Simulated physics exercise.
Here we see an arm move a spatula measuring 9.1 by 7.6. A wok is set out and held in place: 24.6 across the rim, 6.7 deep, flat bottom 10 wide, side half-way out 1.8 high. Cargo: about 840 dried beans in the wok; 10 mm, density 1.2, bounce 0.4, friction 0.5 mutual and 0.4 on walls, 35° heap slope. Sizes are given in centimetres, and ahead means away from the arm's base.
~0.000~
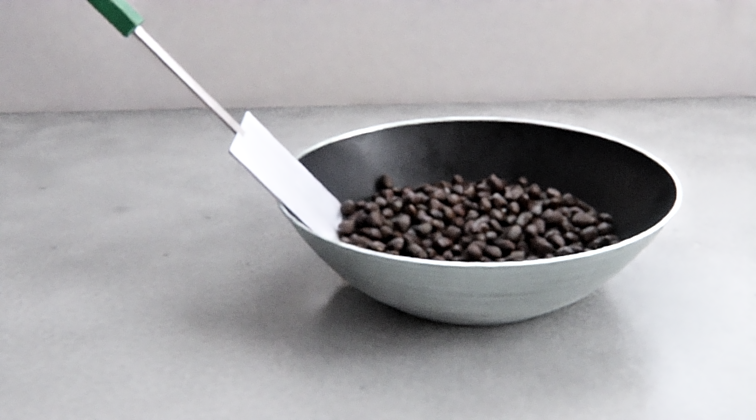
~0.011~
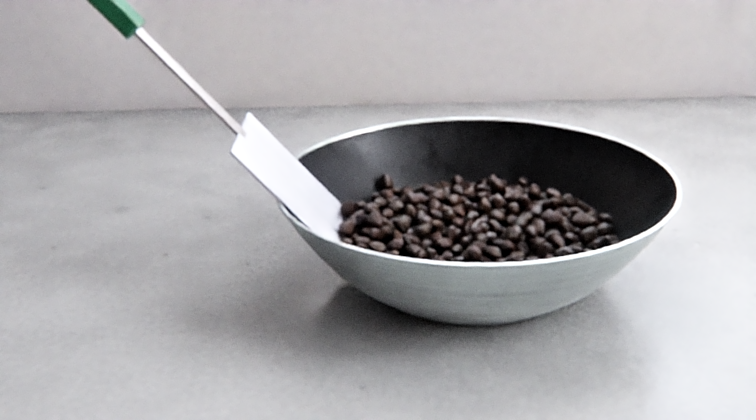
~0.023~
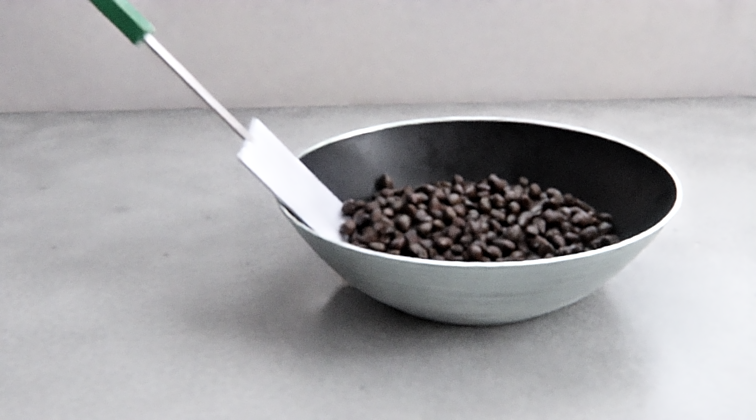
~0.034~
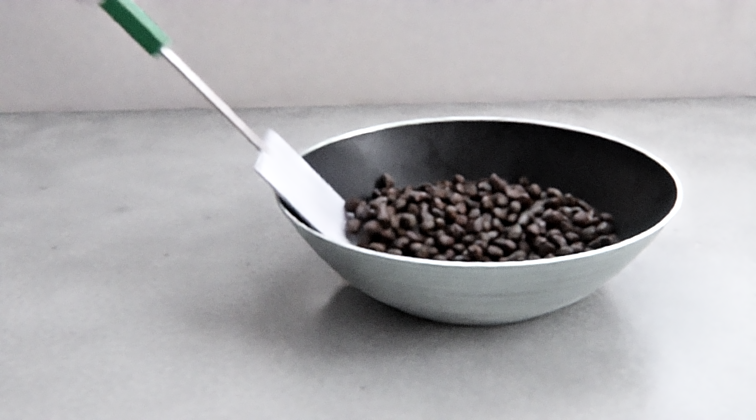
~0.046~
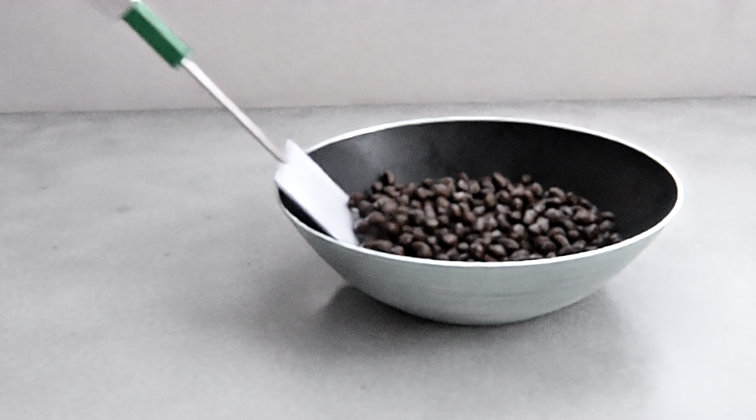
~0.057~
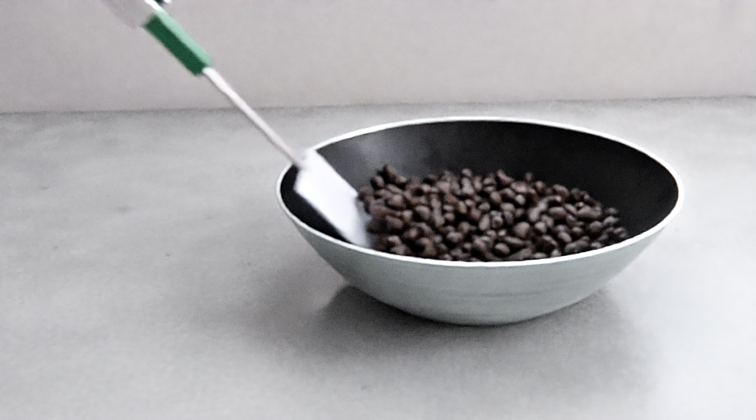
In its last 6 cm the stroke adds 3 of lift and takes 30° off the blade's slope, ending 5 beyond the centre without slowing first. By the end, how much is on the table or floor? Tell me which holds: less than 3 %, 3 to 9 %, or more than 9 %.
3 to 9 % holds.
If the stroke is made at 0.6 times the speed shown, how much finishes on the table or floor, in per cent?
Estimate: Close to 0 %.
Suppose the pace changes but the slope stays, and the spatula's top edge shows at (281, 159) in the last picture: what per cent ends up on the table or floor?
Share: Roughly 0 %.
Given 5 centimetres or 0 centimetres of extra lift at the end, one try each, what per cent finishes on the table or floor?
Result, in order: Approx. 10 % and 5 %.
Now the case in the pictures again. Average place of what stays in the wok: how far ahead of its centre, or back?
Ahead of centre, near 4.5 centimetres.
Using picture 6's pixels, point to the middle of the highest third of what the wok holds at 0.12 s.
Near (558, 204).
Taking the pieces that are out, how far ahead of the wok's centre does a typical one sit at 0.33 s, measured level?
Roughly 14 cm.
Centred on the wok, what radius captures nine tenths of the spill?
25 cm.
By 0.09 s, sloping 48°, highest piece 6 above the table; 844 in the wok.
By 0.12 s, sloping 37°, highest piece 7 above the table; 844 in the wok.
By 0.33 s, sloping 19°, highest piece 11 above the table; 807 in the wok, 18 on the table or floor, 19 on the blade or in flight.
By 1.38 s, sloping 19°, highest piece 8 above the table; 806 in the wok, 38 on the table or floor.
Final count, 806 in the wok, 38 on the table or floor. That is 5 % on the table or floor.
